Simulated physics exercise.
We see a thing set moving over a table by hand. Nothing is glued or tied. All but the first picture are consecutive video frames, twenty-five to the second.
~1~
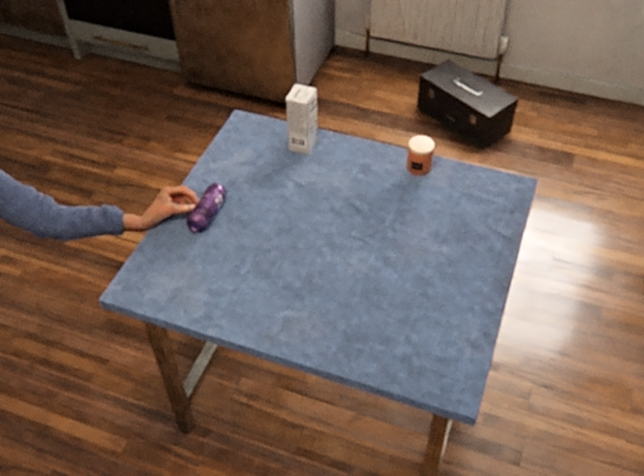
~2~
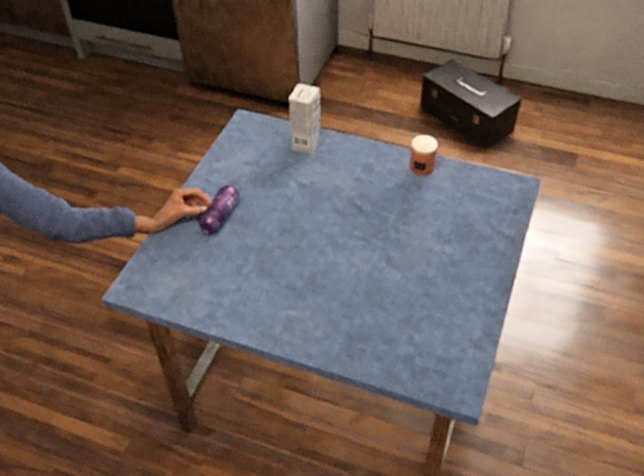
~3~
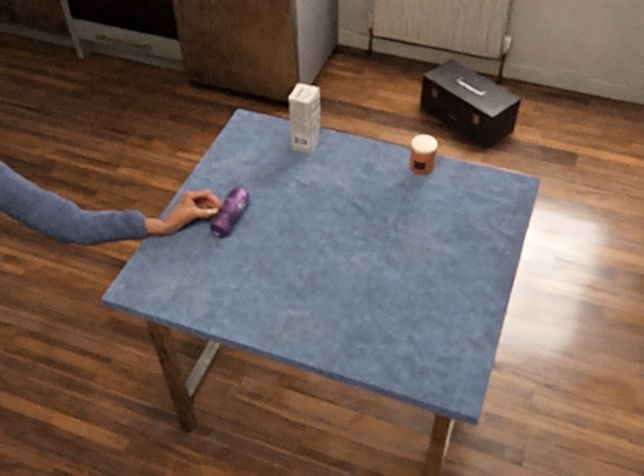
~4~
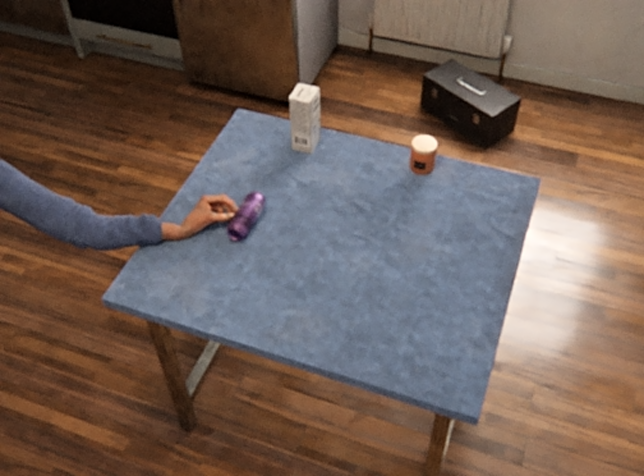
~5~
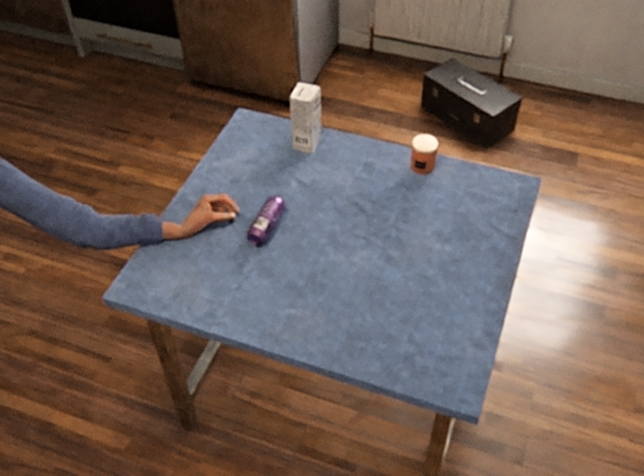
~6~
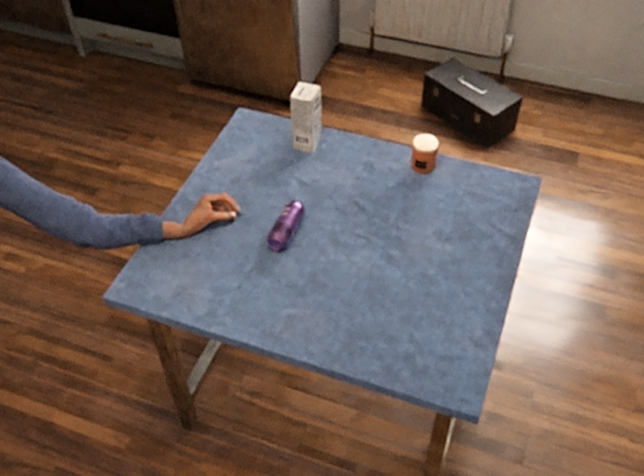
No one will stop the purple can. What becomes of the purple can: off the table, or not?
The purple can falls off the table.
Then, 0.20 s later than the last frame, purple can moved well along near (384, 252).
Then, 0.50 s later than the last frame, purple can now off the table.
Then, 0.90 s later than the last frame, things are still on the move.
When it is over, off the table, purple can.
